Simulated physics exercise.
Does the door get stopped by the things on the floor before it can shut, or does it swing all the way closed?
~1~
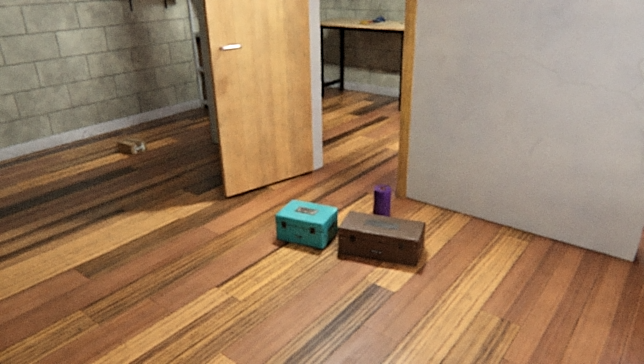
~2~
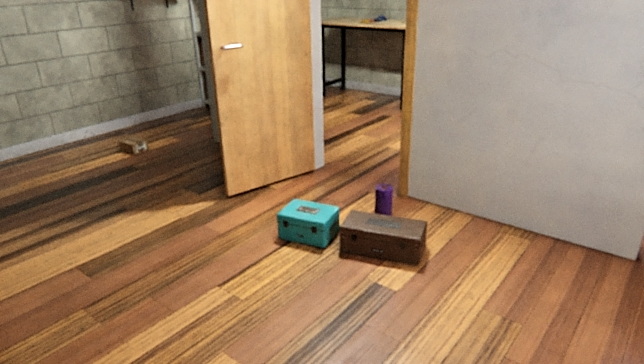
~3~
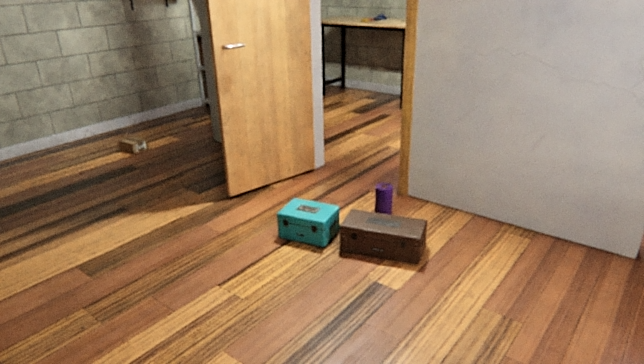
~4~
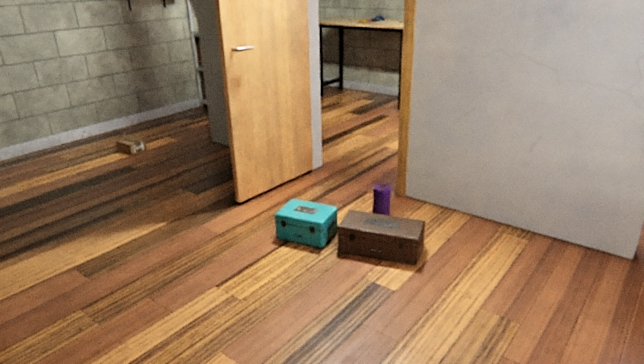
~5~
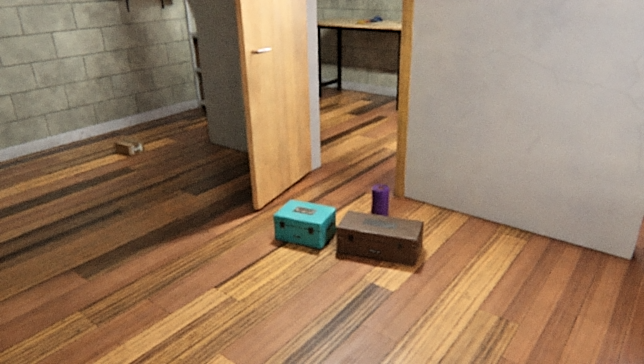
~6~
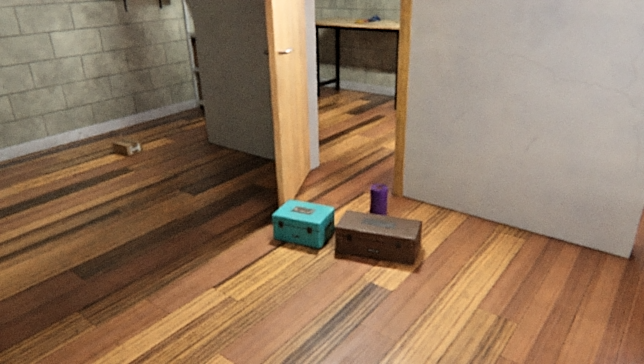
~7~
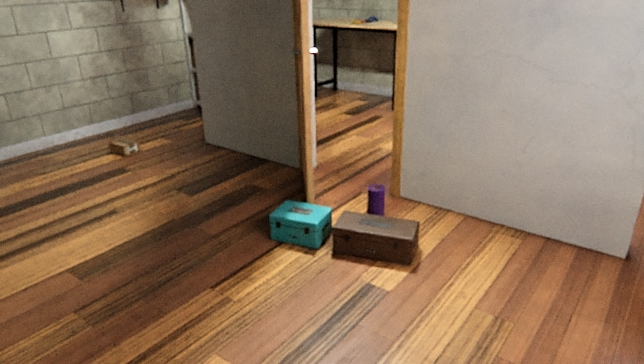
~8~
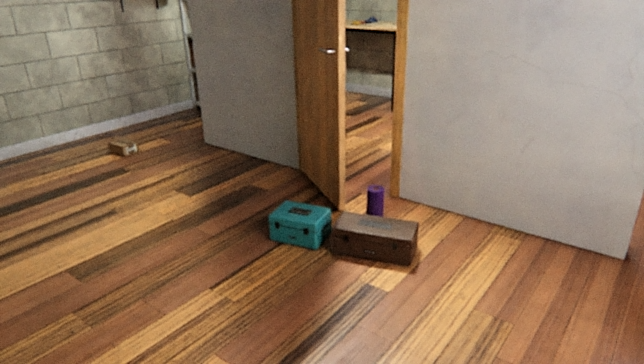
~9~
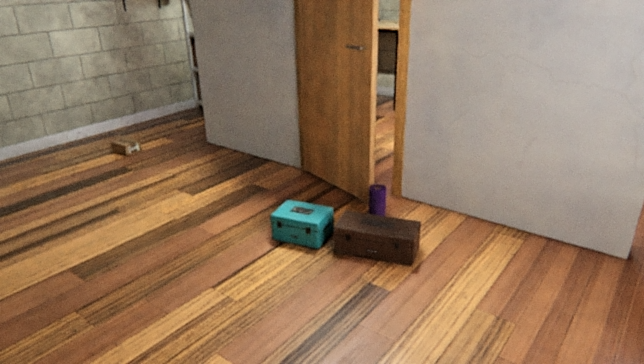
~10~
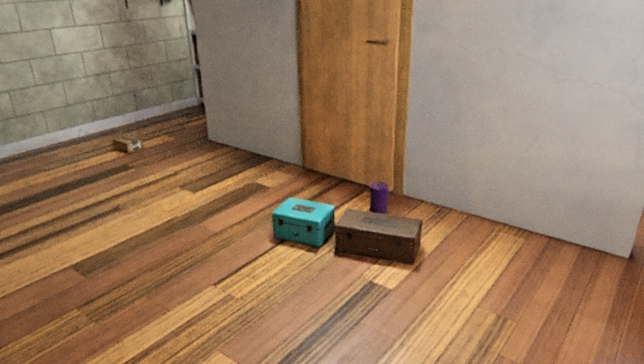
The door swings all the way closed. It passes behind the two toolboxes and the purple roll, which stay where they are.
